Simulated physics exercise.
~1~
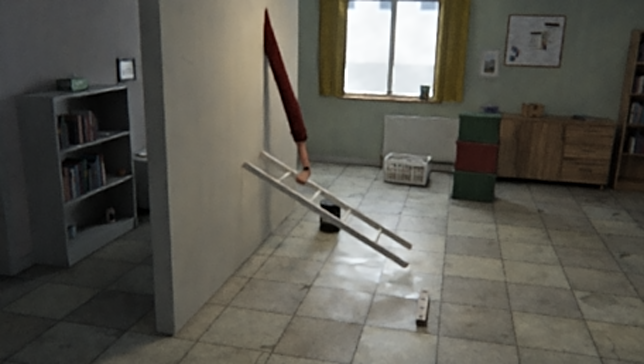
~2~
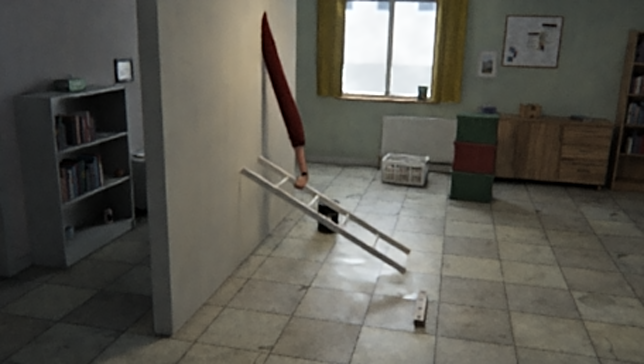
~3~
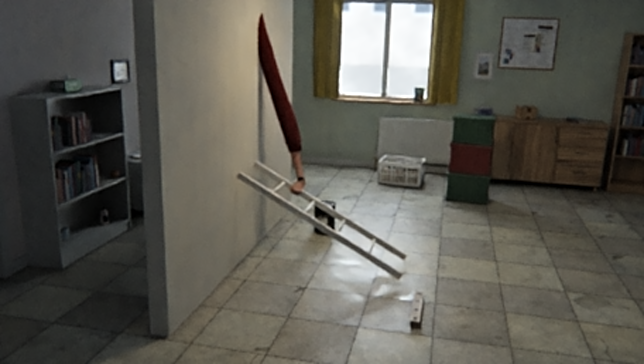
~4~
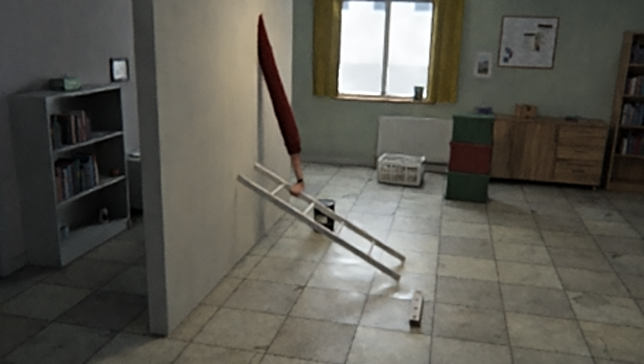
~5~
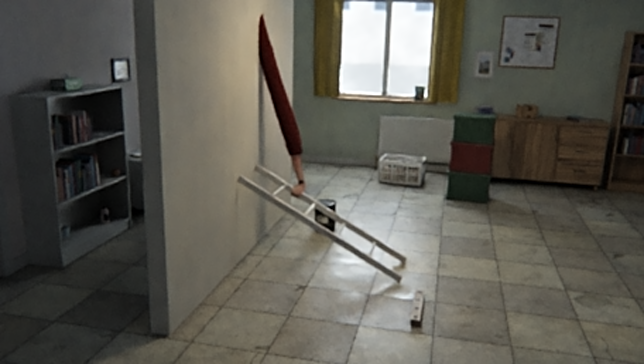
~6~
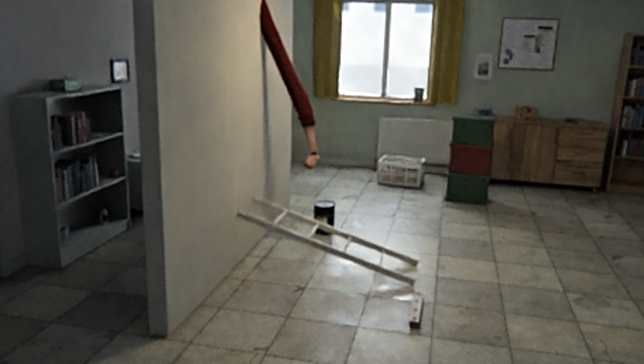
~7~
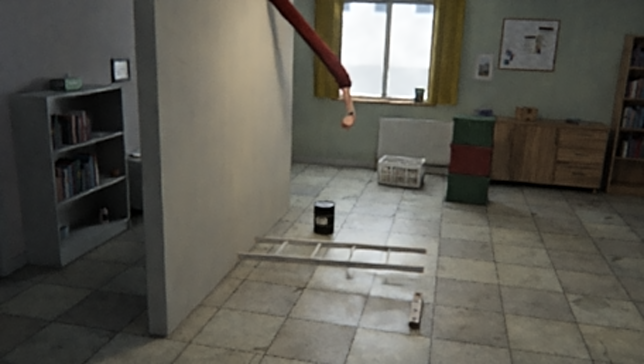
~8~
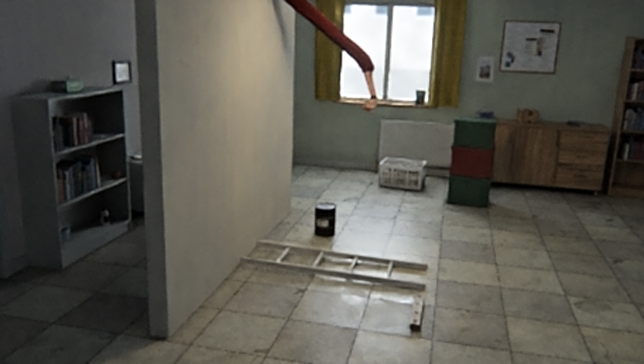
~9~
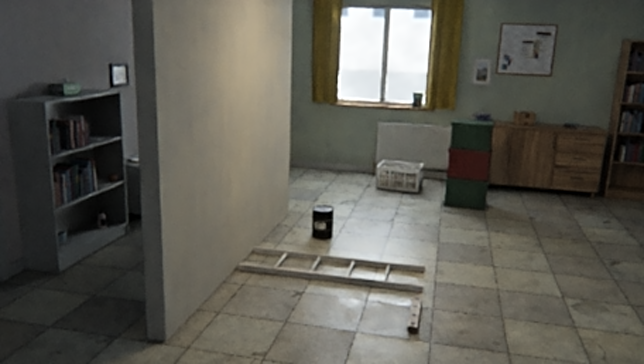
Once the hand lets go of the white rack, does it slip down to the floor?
Yes, the rack slides down as soon as it is released, its foot slipping outward, and it ends up lying flat on the tiles.
The clip opens in a tiled room where an arm in a dark red sleeve reaches down beside a pale partition wall, holding a white, ladder-like rack at a slant. A black canister stands behind it, and a small strip of wood lies on the floor near its lower end. The hand steadies the rack with only slight shifts, then lets go and draws back. At once the rack sinks, its foot slipping outward to the right. It drops down to the tiles as the arm lifts away and leaves view. The rack ends up lying flat, with the canister and strip still in place.
